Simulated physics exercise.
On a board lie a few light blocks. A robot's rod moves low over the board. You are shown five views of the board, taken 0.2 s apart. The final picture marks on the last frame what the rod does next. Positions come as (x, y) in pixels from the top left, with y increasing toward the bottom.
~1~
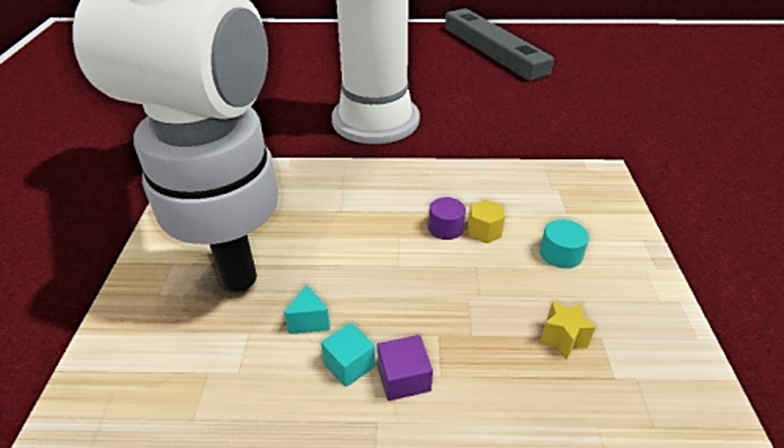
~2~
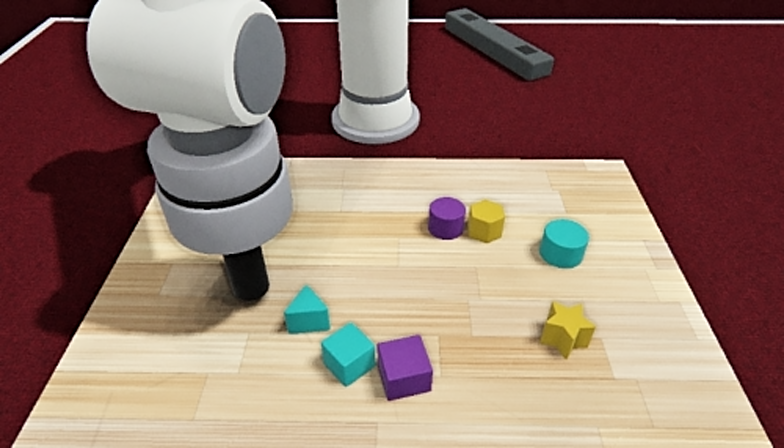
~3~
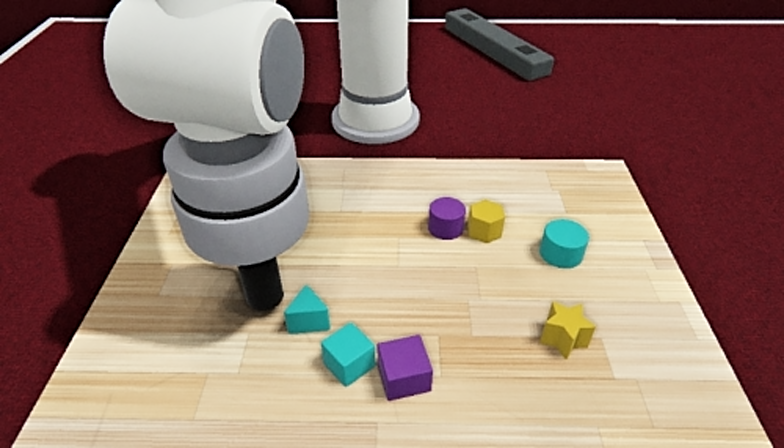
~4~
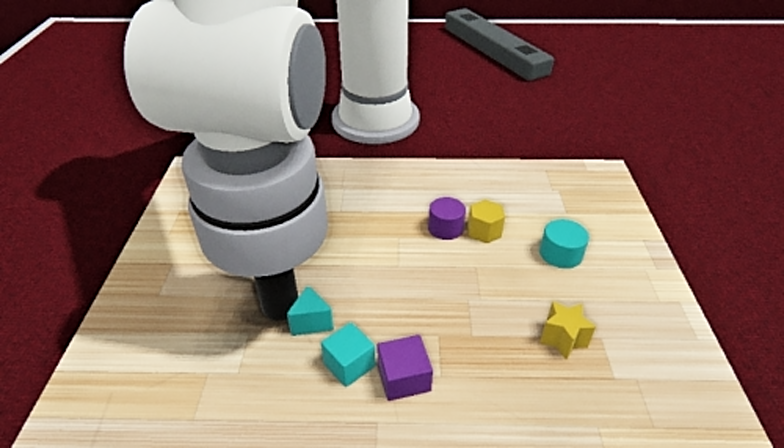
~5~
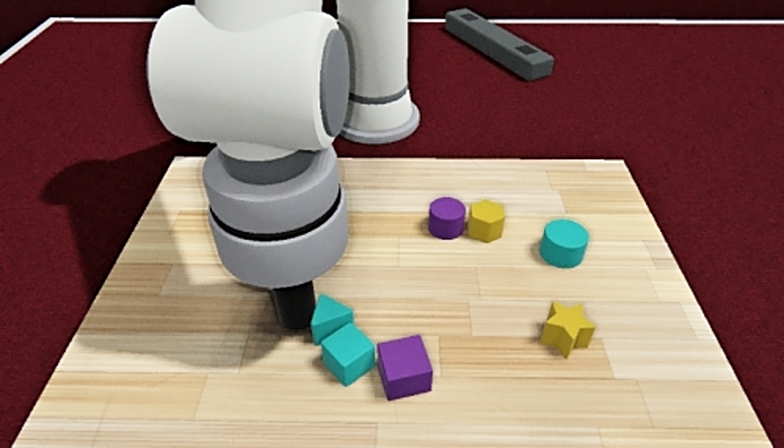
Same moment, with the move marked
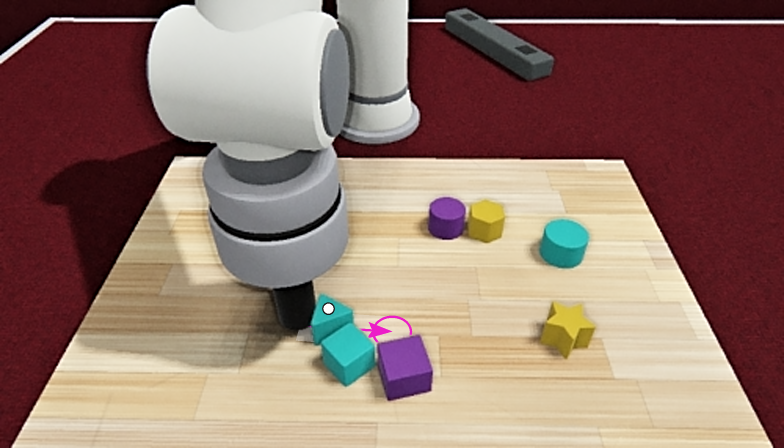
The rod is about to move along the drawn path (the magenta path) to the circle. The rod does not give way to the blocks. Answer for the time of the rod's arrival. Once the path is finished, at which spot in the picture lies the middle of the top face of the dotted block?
My prediction: (423, 323).
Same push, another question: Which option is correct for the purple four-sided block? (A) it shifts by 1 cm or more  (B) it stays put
I choose B.
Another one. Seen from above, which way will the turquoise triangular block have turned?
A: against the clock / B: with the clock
B (with the clock)
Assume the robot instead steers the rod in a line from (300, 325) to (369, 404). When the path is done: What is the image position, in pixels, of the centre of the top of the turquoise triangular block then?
It comes to (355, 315).
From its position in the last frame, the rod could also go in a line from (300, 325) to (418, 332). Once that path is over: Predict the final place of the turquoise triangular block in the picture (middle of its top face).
The middle of the upper face of the turquoise triangular block will lie at about (446, 329) in the picture.
Path on the board, from (300, 325) directly to (392, 332); the dot is on the turquoise triangular block.
What follows on the original path. Halfway along, rod (346, 320); turquoise triangular block (376, 316), turned 20° clockwise; turquoise four-sided block (354, 346), turned 30° clockwise.
At the end, rod (392, 322); turquoise triangular block (423, 323), turned 30° clockwise; turquoise four-sided block (355, 347), turned 35° clockwise; purple four-sided block in place.
